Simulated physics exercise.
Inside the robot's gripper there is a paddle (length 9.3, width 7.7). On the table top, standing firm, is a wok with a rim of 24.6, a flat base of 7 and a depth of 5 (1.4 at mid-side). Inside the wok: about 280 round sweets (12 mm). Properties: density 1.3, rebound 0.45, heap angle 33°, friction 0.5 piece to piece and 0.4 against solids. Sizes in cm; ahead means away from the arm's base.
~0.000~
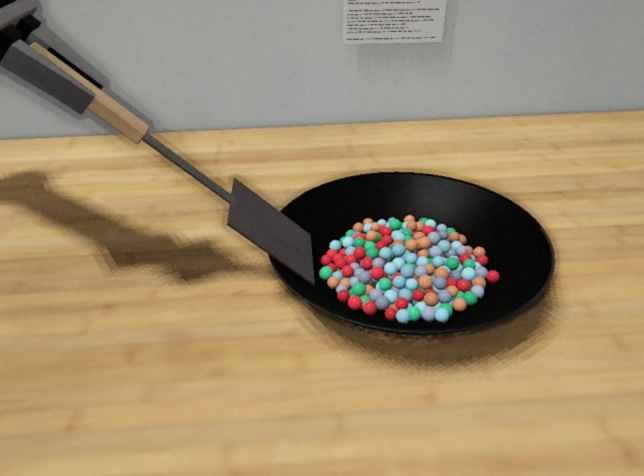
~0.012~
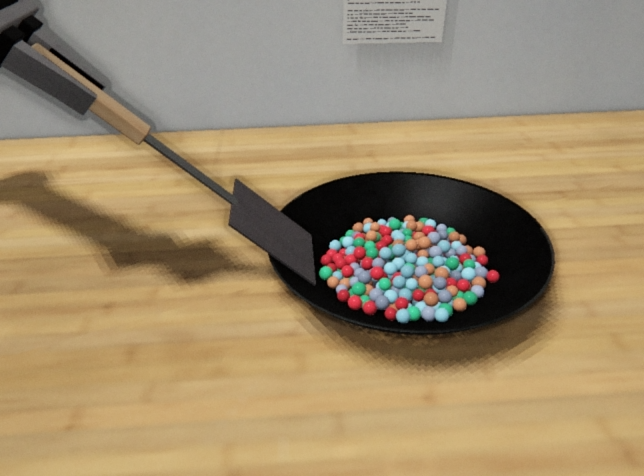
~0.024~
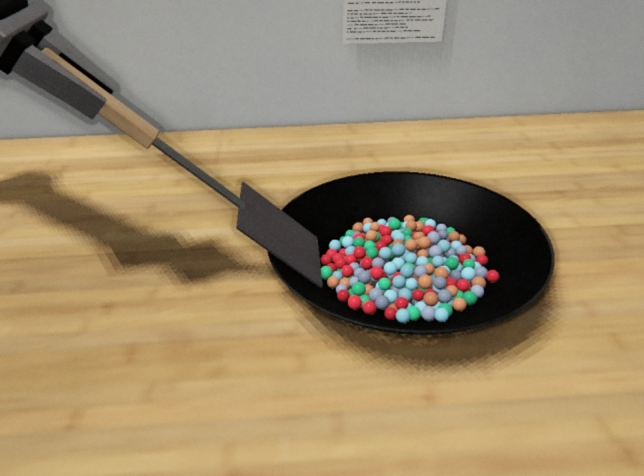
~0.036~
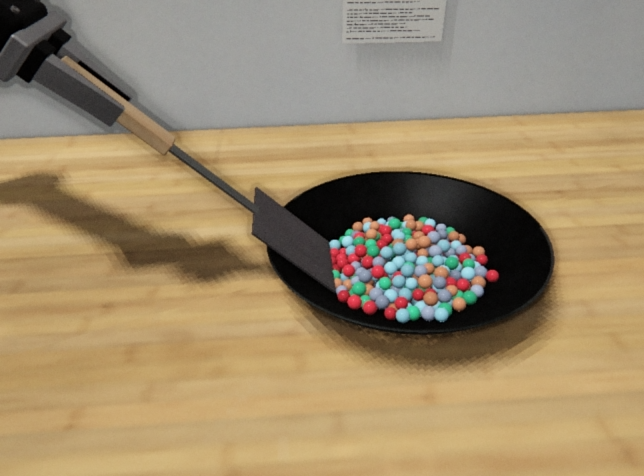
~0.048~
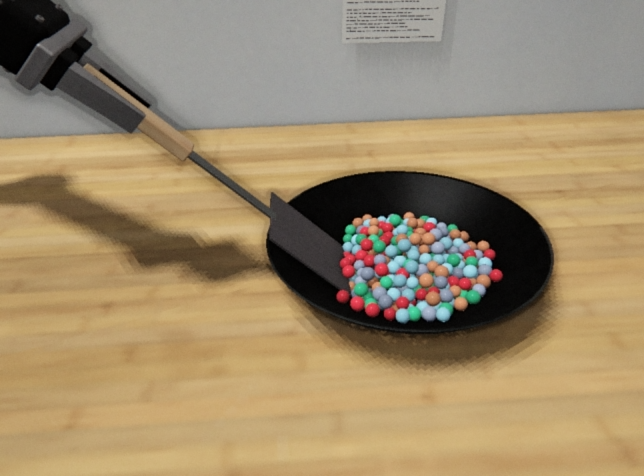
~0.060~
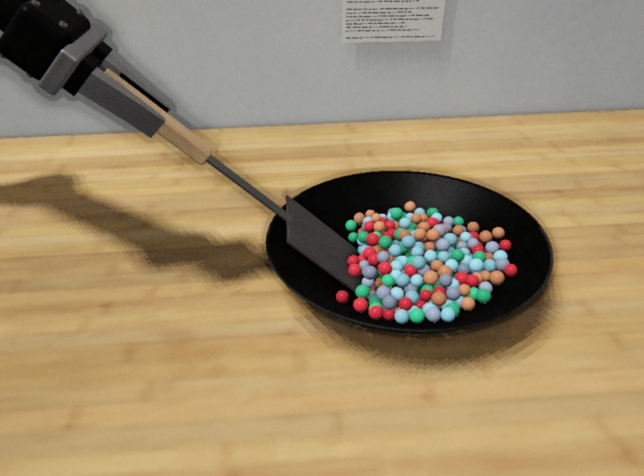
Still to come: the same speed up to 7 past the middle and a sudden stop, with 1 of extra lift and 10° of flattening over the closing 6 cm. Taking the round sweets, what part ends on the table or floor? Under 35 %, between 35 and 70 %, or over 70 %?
Between 35 and 70 %.
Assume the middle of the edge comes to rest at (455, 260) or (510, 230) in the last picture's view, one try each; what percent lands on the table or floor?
The two tries give near 20 and near 65 in a hundred.
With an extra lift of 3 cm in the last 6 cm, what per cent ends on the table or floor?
Roughly 45 percent of it.
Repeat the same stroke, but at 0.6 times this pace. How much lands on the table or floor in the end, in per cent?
Some 30 per cent.
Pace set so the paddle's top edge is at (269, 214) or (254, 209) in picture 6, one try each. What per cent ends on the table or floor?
Respectively, around 30 and 15 per cent.
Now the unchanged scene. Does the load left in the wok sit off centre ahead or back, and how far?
4.5 cm ahead.
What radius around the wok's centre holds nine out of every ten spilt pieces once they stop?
That's near 40 cm.
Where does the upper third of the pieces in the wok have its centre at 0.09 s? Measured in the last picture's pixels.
Estimated point: Close to (452, 240).
After 0.09 s, sloping 45°, highest piece 7 above the table; 278 in the wok, 1 on the blade or in flight.
After 0.12 s, sloping 42°, highest piece 9 above the table; 267 in the wok, 12 on the blade or in flight.
After 0.33 s, sloping 35°, highest piece 7 above the table; 143 in the wok, 112 on the table or floor, 24 on the blade or in flight.
After 1.38 s, sloping 35°, highest piece 5 above the table; 142 in the wok, 137 on the table or floor.
At rest, 142 in the wok, 137 on the table or floor. That is 49 % on the table or floor.
